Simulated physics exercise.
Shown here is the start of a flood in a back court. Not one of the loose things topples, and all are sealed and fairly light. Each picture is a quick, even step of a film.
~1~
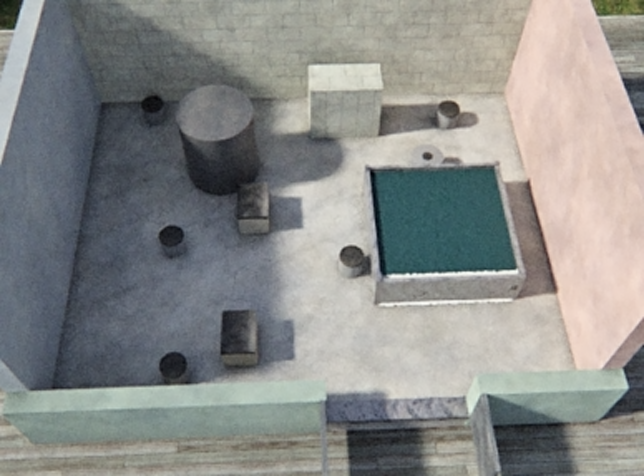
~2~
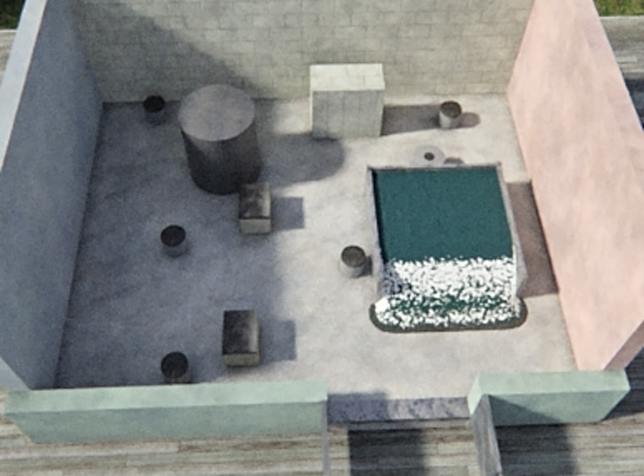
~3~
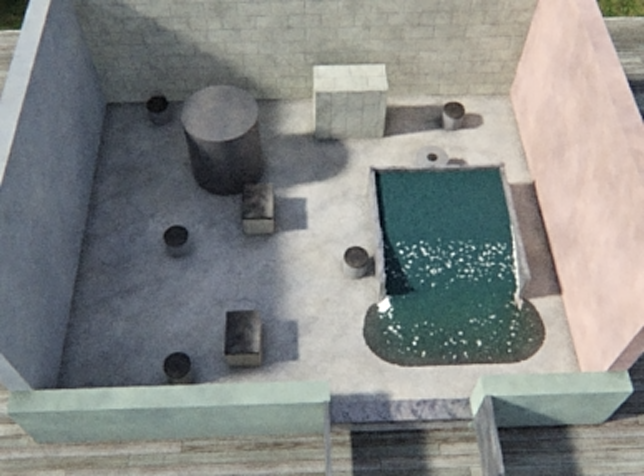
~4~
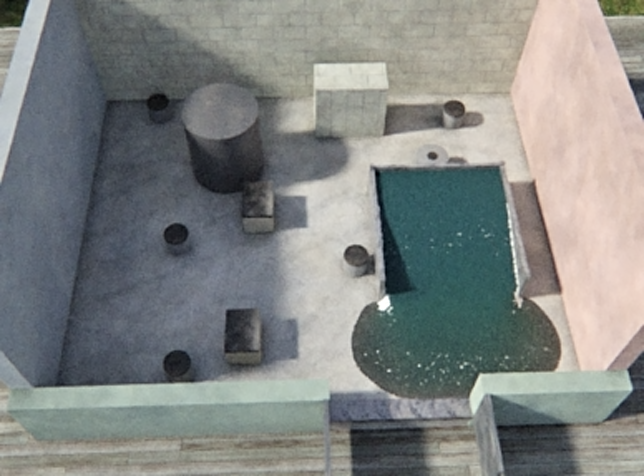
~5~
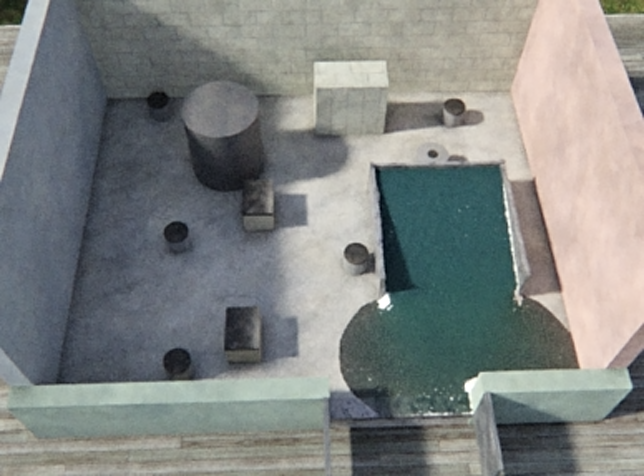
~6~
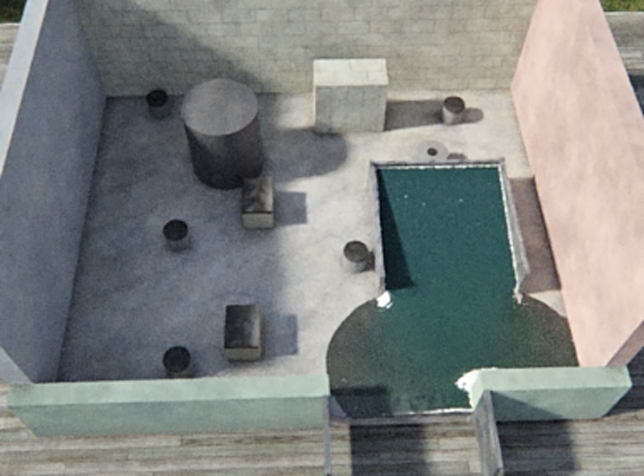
In a walled court, green water pours from a tank's front and spreads across the floor.
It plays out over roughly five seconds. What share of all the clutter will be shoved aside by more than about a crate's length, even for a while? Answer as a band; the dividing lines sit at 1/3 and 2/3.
Less than 1/3.
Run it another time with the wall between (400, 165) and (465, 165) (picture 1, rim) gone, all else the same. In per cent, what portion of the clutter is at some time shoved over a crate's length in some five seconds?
Estimate: Some 40 per cent.
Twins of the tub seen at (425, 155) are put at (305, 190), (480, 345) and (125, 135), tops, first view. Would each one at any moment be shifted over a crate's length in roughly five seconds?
First remains in place, second driven off, third remains in place.
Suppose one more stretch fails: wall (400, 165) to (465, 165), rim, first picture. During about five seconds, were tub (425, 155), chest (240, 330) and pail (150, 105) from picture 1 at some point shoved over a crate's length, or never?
Well, in order they come out as over the mark, below the mark and over the mark.
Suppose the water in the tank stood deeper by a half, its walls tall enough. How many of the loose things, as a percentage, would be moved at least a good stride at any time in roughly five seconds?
I reckon 10 per cent of the loose things.
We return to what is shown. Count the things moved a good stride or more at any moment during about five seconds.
So that is 0.
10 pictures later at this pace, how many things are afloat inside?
Result - 0.
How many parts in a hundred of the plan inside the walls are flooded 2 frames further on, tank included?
By my count it's near 25 in a hundred.
A moment on, 0 of 8 are well off their spots; 0 afloat.
Next, 0 of 8 are well off their spots; 0 afloat.
Later, 0 of 8 are well off their spots; 0 afloat.
In the end, 0 of 8 are well off their spots, and 0 have been at some point; 0 afloat.
